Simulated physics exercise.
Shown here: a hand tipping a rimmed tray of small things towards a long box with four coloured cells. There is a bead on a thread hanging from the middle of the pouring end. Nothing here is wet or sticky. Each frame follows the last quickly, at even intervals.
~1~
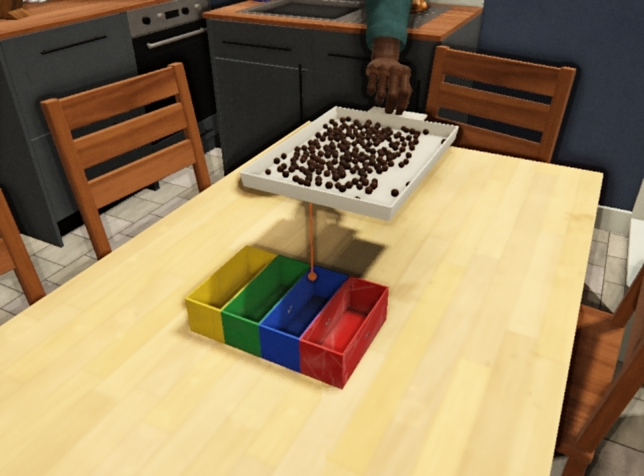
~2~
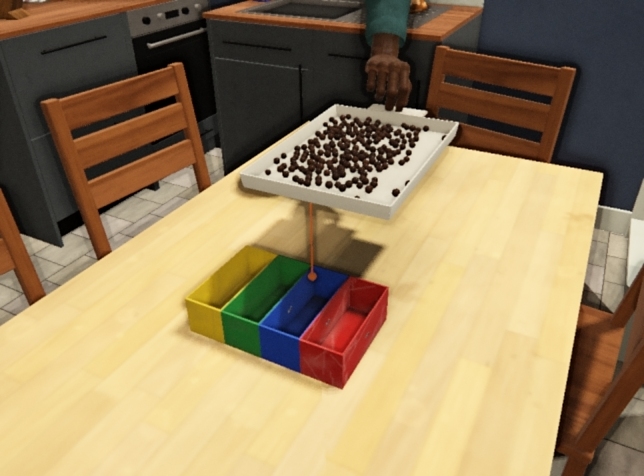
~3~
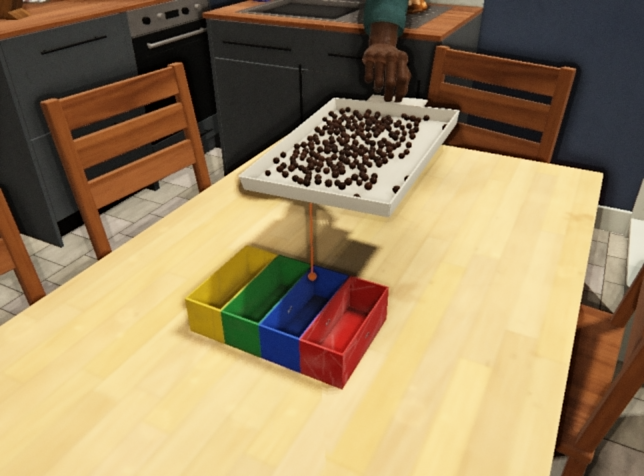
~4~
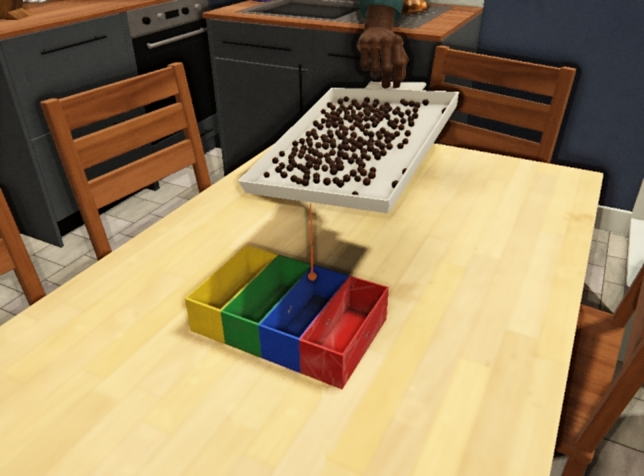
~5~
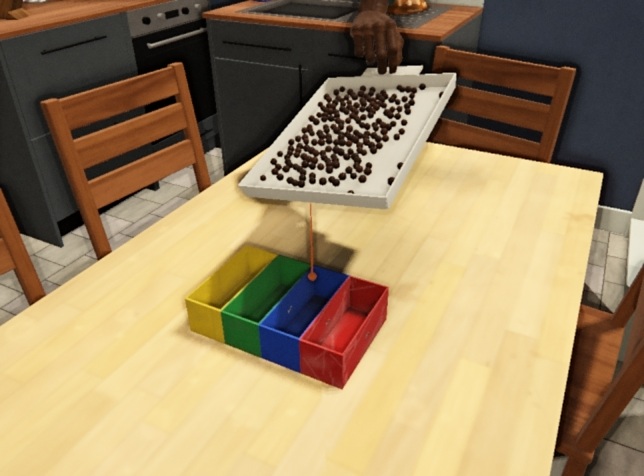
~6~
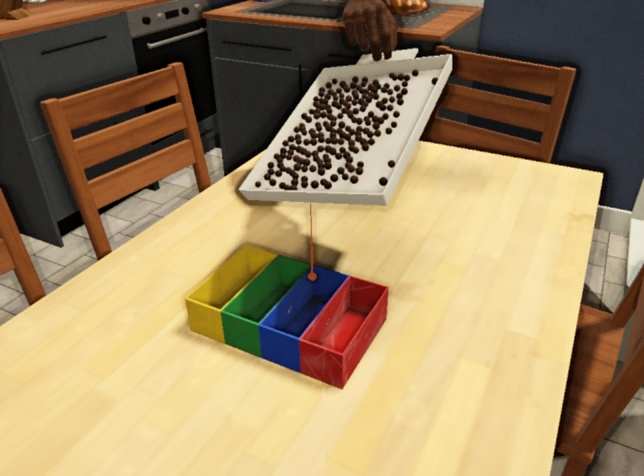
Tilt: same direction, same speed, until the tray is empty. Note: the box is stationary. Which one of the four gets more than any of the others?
Most: Yellow.
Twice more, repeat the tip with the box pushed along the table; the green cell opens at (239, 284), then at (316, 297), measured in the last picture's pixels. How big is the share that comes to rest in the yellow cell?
Close to 10 in a hundred first, close to 10 in a hundred second.
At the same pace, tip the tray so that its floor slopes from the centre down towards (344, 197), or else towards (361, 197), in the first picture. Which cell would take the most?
The first time it's red, the second time it's the red one.
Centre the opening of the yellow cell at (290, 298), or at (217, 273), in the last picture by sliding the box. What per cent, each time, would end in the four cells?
The first comes to 0 percent and the second to 90 percent.
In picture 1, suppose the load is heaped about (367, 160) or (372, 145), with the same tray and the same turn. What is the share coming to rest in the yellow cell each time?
Respectively 70 and 70 per cent.
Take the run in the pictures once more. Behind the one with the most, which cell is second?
The green one.
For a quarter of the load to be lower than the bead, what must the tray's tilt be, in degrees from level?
At about 80°.
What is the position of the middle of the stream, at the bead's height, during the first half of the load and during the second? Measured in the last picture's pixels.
First part (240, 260), rest (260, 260).
Just after the last frame, tray tipped steeply; the larger part on the tray; just a few in the yellow cell; about a tenth falling or outside the box.
A moment on, tray tipped past a quarter turn; about a tenth on the tray; roughly half in the yellow cell; roughly a quarter in the green cell; just a few in the blue cell; about a tenth falling or outside the box.
Further on, tray tipped past a quarter turn; roughly two thirds in the yellow cell; roughly a quarter in the green cell; just a few in the blue cell; about a tenth falling or outside the box.
When it is over, tray tipped past a quarter turn; roughly two thirds in the yellow cell; roughly a quarter in the green cell; just a few in the blue cell; not one in the red cell; about a tenth outside the box.
